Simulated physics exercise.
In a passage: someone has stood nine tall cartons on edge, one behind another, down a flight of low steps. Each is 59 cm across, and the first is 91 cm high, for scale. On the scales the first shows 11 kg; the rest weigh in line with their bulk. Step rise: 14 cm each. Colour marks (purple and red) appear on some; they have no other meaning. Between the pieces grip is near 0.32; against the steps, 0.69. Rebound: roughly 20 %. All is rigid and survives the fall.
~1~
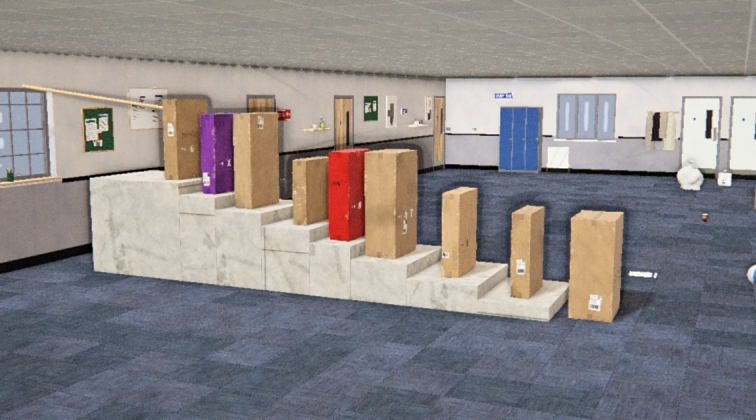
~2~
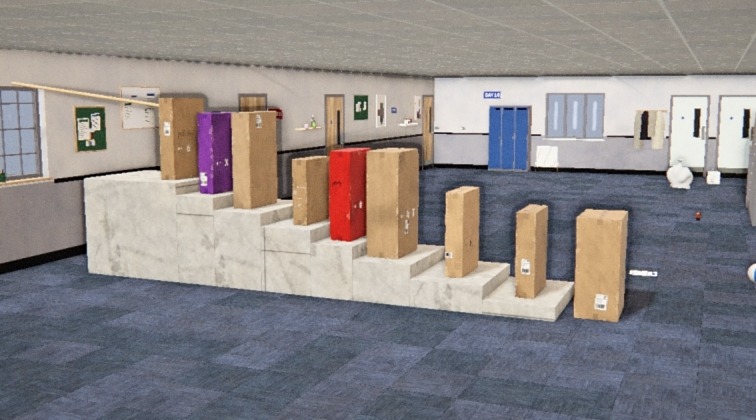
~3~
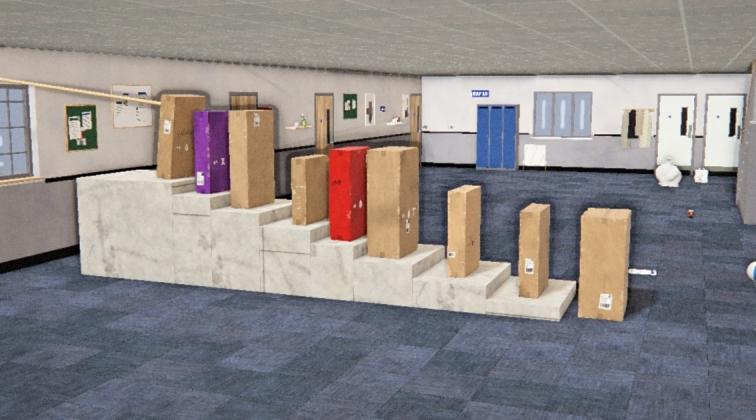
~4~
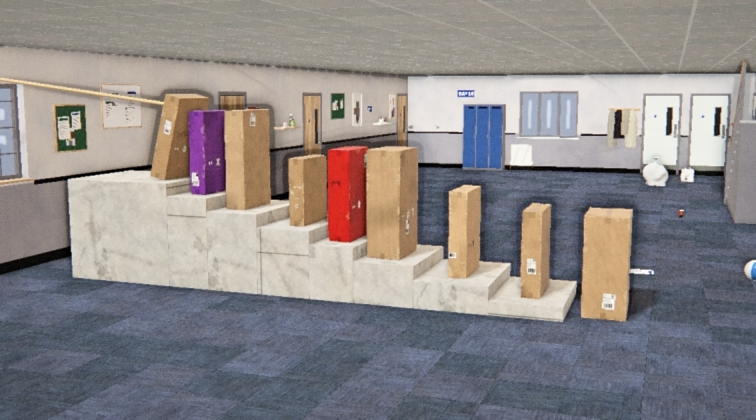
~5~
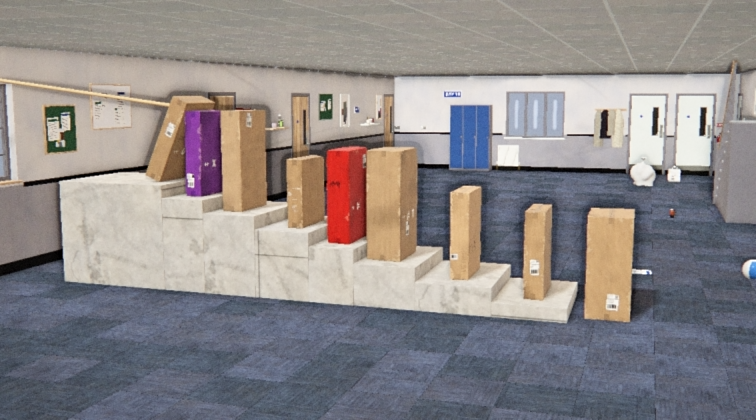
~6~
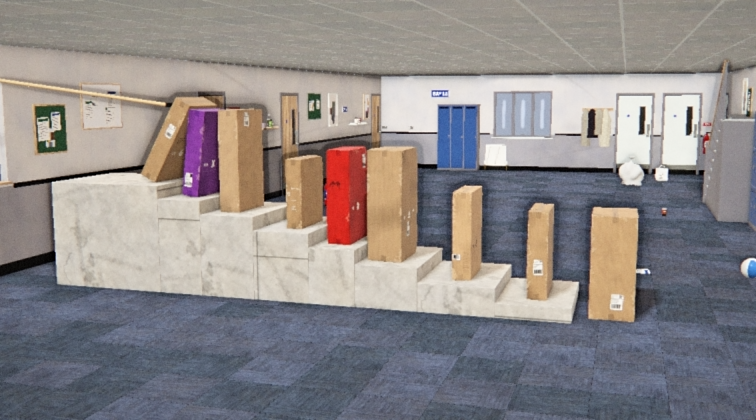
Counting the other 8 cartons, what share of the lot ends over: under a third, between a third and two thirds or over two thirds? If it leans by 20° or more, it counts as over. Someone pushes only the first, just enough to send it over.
Upwards of two thirds.
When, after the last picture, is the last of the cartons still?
Somewhere near 2.5 seconds.
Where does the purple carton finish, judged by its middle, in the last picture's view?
Its centre finishes around pixel (248, 181) in the last picture.
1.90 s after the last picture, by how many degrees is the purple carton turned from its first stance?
Some 80°.
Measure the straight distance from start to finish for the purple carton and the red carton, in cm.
So purple shifts 60 cm, while red shifts 60 cm.
Then, 0.90 s on from the sixth picture, 3 of the 8 other cartons over; purple carton tipped 65°.
Then, 1.90 s on from the sixth picture, 6 of the 8 other cartons over; purple carton lying flat; red carton tipped 66°.
Finally, 8 of the 8 other cartons over; purple carton lying flat; red carton tipped 66°. That is 100 per cent. Not one is left standing. Seen by the last camera, middles, purple carton near (248, 181), red carton near (401, 213).
